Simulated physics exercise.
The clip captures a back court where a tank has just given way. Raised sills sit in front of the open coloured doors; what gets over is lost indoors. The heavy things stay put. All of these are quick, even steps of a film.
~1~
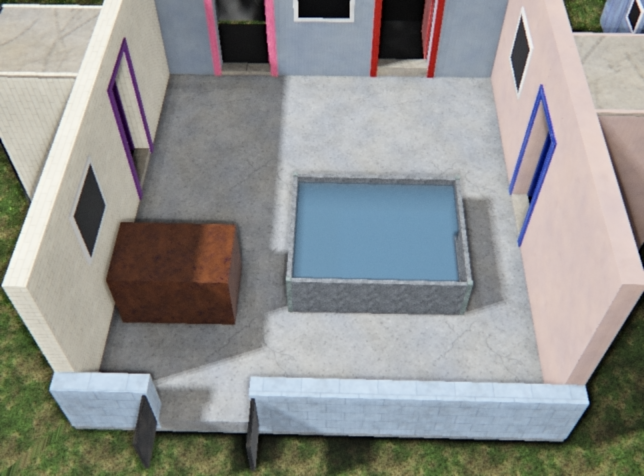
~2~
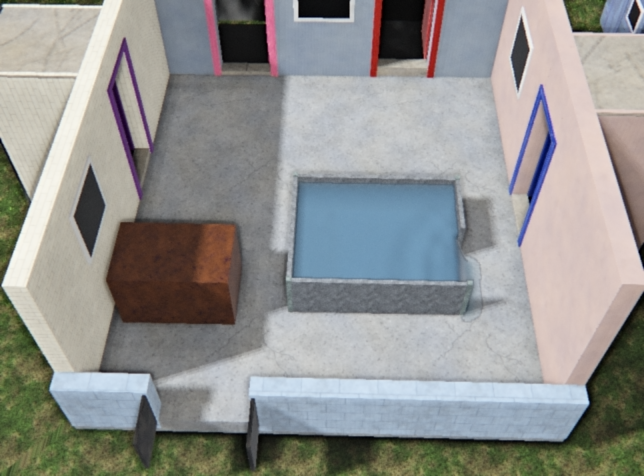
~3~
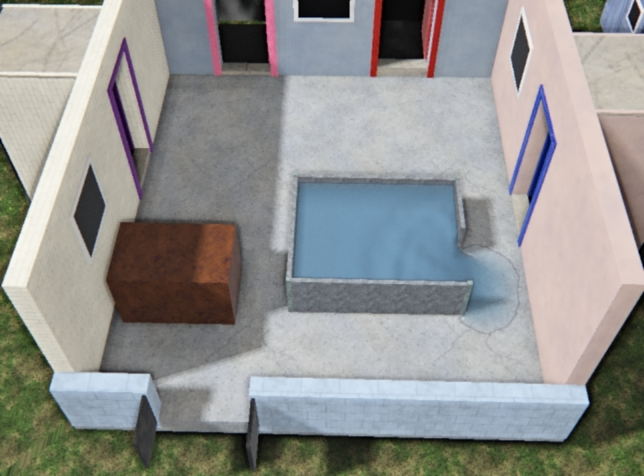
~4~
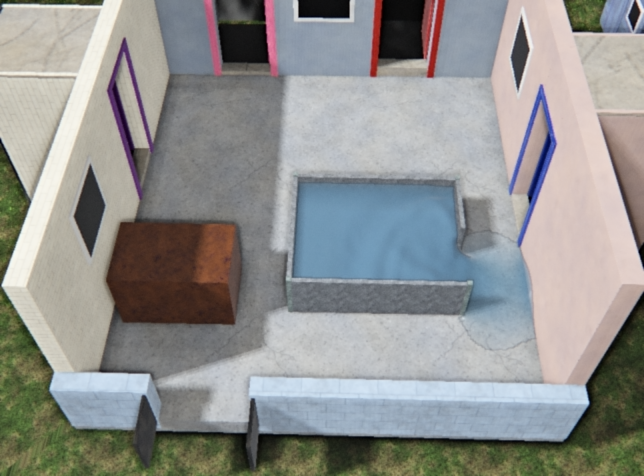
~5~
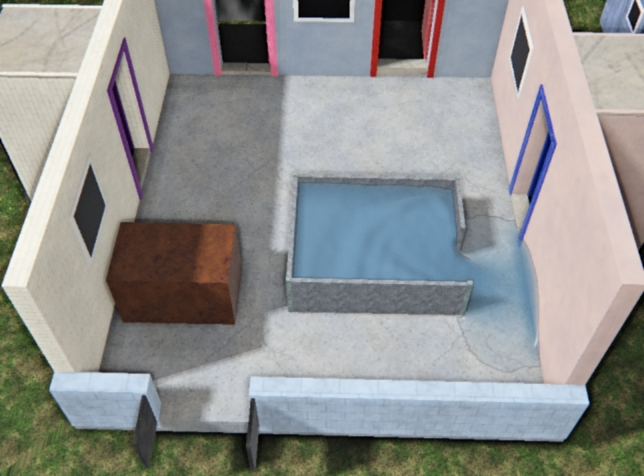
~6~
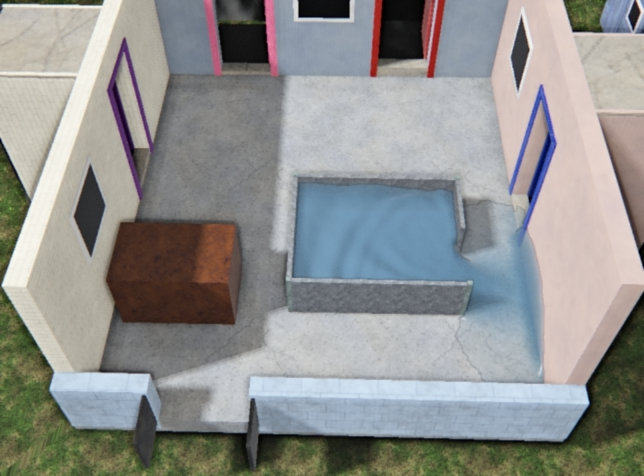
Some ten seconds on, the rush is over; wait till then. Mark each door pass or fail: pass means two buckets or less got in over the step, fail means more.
Pink door - pass, purple door - pass, blue door - fail, red door - pass.
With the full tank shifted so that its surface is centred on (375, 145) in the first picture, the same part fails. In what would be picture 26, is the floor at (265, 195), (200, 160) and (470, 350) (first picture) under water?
Parched, parched, soaked.
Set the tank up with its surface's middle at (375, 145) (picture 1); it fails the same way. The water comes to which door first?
Note: The one in blue.
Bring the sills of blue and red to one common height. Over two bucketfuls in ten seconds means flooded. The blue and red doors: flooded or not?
My take is that the blue door remains within bounds and the red door overshoots the limit.
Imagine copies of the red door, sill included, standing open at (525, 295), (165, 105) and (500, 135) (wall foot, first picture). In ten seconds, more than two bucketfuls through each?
The first new doorway tops it, the second comes up short, the third comes up short.
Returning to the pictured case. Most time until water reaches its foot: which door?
That would be the door marked purple.
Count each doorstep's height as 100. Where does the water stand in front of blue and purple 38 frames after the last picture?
Readings, in sequence: 150 percent and 20 percent.
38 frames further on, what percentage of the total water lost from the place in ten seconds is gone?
Roughly 30 percent.
A moment on, water covers 15 % of the floor; the pink door not reached, the purple door not reached, the blue door under two buckets in, the red door not reached.
Next, water covers 30 % of the floor; the pink door not reached, the purple door not reached, the blue door over two buckets in, the red door not reached.
Then, water covers 55 % of the floor; the pink door not reached, the purple door not reached, the blue door over two buckets in, the red door wet at the sill, nothing in.
Later, water covers 85 % of the floor; the pink door wet at the sill, nothing in, the purple door wet at the sill, nothing in, the blue door over two buckets in, the red door wet at the sill, nothing in.
In the end, water covers 95 % of the floor; the pink door wet at the sill, nothing in, the purple door wet at the sill, nothing in, the blue door over two buckets in, the red door wet at the sill, nothing in.
